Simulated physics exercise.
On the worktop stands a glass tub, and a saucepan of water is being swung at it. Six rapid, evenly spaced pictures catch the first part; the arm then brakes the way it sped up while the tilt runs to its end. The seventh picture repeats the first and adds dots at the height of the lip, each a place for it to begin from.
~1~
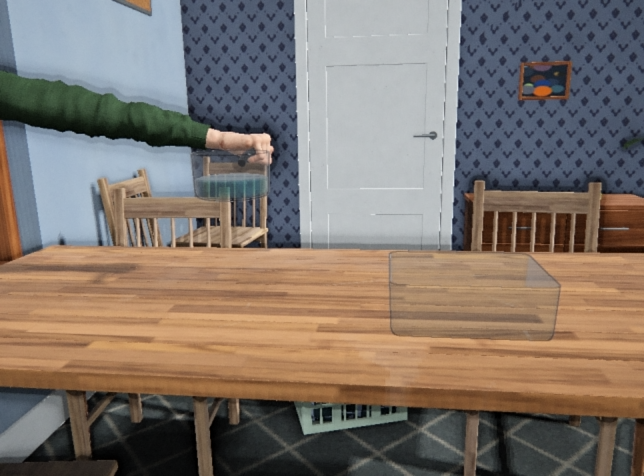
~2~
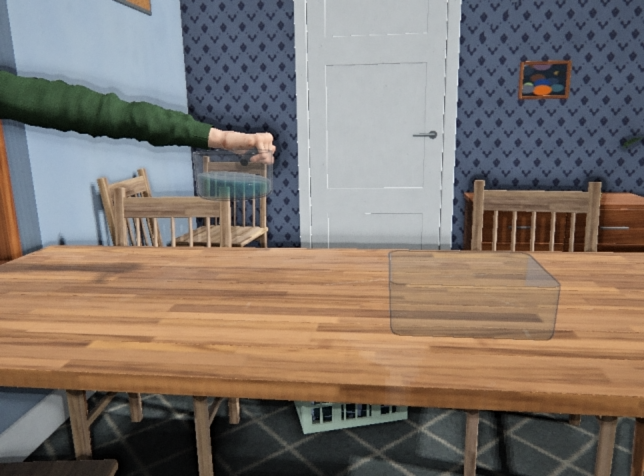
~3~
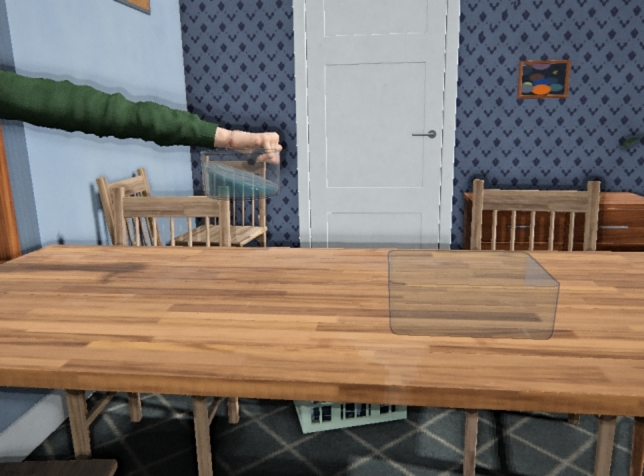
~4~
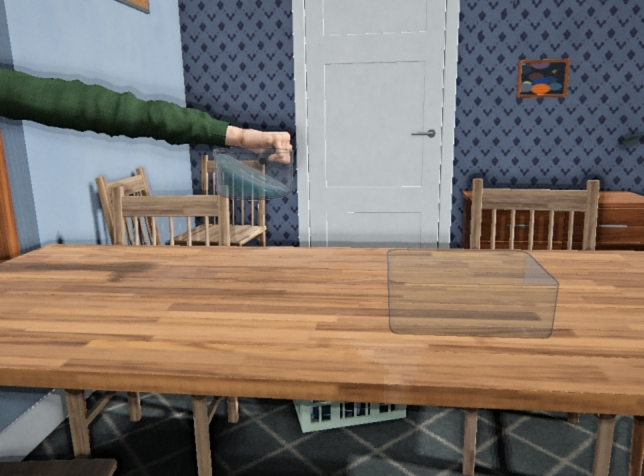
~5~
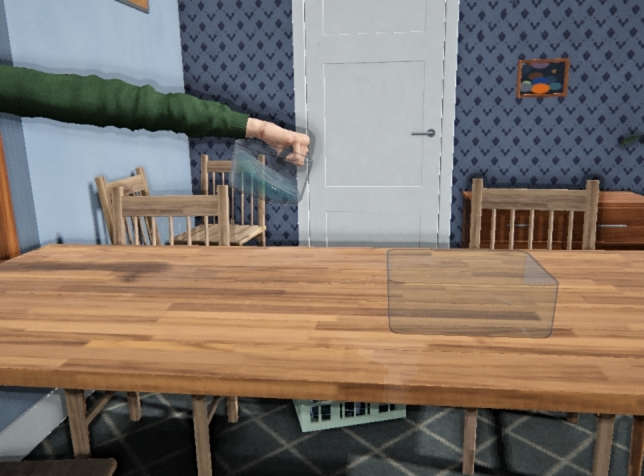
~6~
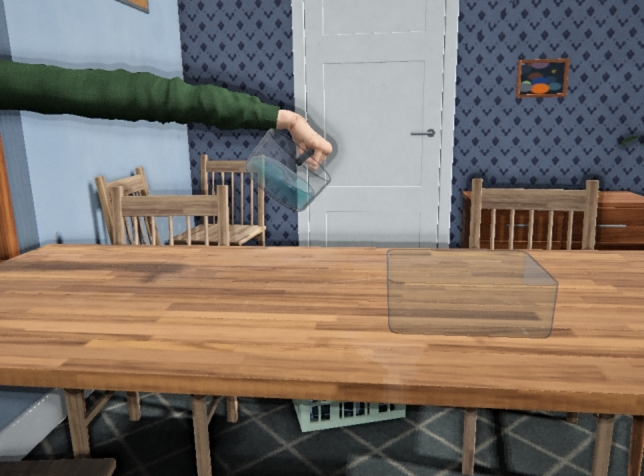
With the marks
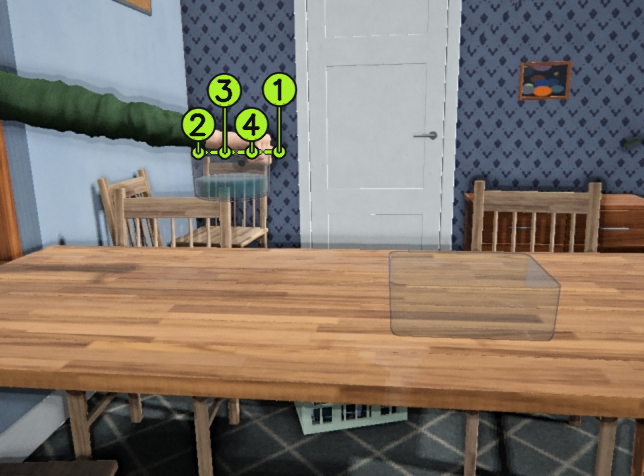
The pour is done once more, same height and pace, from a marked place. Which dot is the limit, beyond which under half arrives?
The limit is 4.
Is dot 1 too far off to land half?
No, not at all.
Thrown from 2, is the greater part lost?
Yes, it does.
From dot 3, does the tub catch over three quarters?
No, less.
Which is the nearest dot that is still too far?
The answer is 3.
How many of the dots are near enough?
Two.
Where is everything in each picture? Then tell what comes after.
Upright, lip at (267, 151); tub from (390, 334) to (553, 340); nothing has left yet, in the first picture.
Upright, lip at (270, 151); nothing has left yet, in the second picture.
Upright, lip at (277, 150); nothing has left yet, in the third picture.
Upright, lip at (291, 151); nothing has left yet, in the fourth picture.
Tipped about 16°, lip at (311, 161); nothing has left yet, in the fifth picture.
Tipped about 41°, lip at (330, 179); nothing has left yet, in the sixth picture.
In lime, 1 at (279, 151); 2 at (198, 152); 3 at (224, 152); 4 at (251, 152).
For dot 1, about 79 % lands in the tub, 6 % falls short and 15 % goes beside or beyond.
For dot 2, about 2 % lands in the tub, 97 % falls short.
For dot 3, about 22 % lands in the tub, 73 % falls short and 5 % goes beside or beyond.
For dot 4, about 66 % lands in the tub, 23 % falls short and 11 % goes beside or beyond.
